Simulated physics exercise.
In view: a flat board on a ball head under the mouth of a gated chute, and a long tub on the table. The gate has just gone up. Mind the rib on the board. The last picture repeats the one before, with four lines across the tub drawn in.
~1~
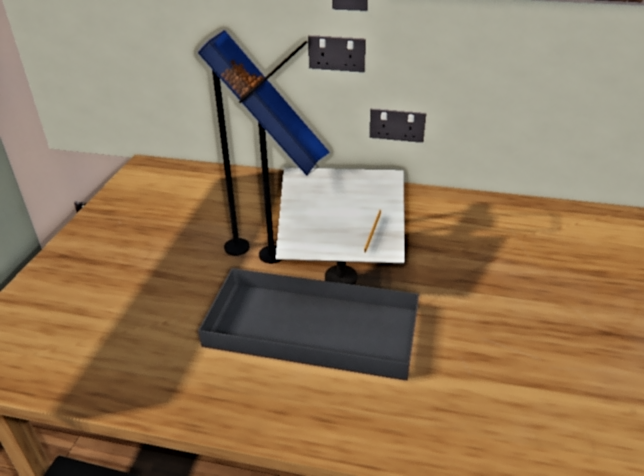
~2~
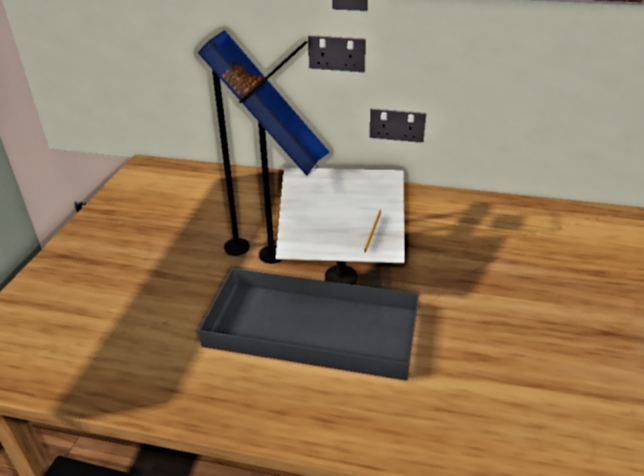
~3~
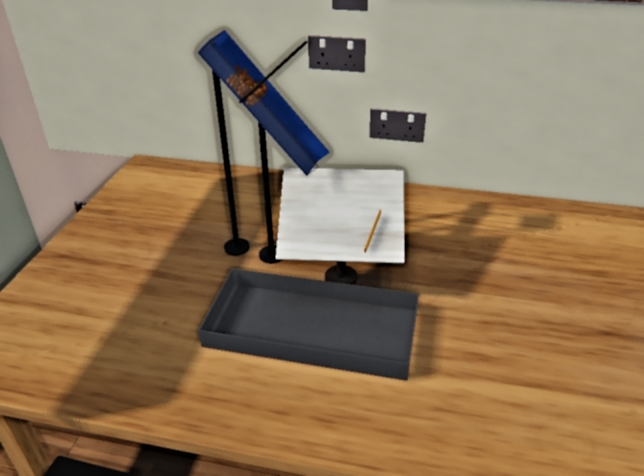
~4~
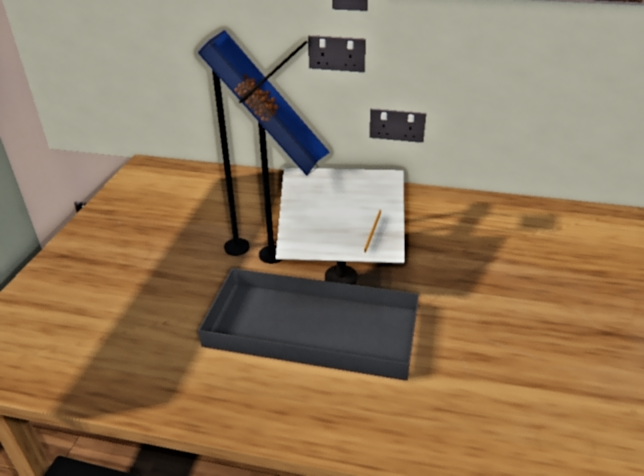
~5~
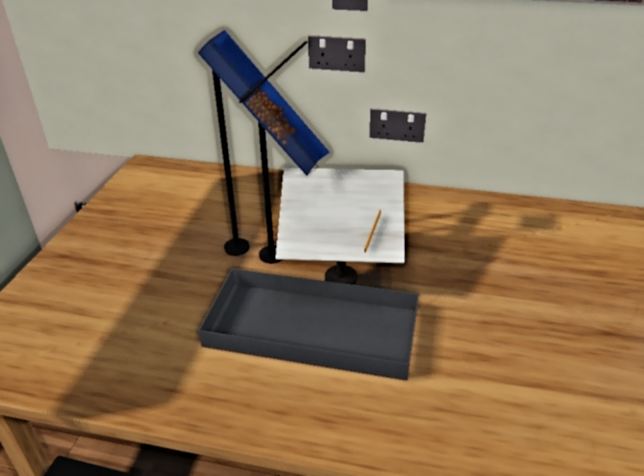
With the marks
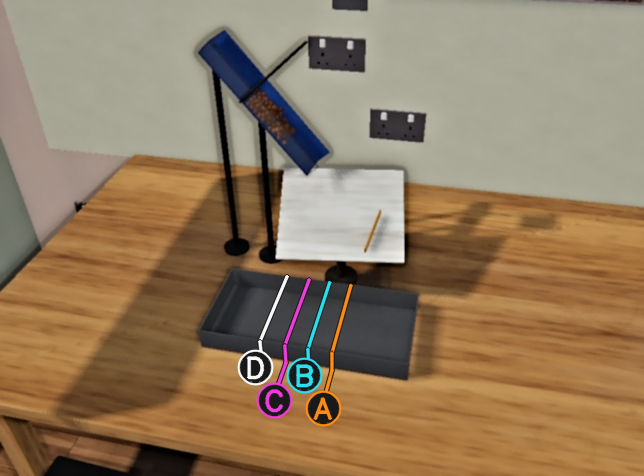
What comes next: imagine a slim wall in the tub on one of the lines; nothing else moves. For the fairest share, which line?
Line A.
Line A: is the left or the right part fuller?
More lands on the right.
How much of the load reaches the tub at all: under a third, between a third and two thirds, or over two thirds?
Over two thirds.
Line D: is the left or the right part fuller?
The right side.
On the marked copy, line A crosses the front rim at (332, 352); line B crosses the front rim at (308, 348); line C crosses the front rim at (285, 344); line D crosses the front rim at (260, 340).
With A, of what is caught, close to a third on the left of the divider, close to two thirds on the right.
With B, of what is caught, only a few on the left of the divider, all but a few on the right.
With C, of what is caught, none at all on the left of the divider, the whole lot on the right.
With D, of what is caught, none at all on the left of the divider, the whole lot on the right.
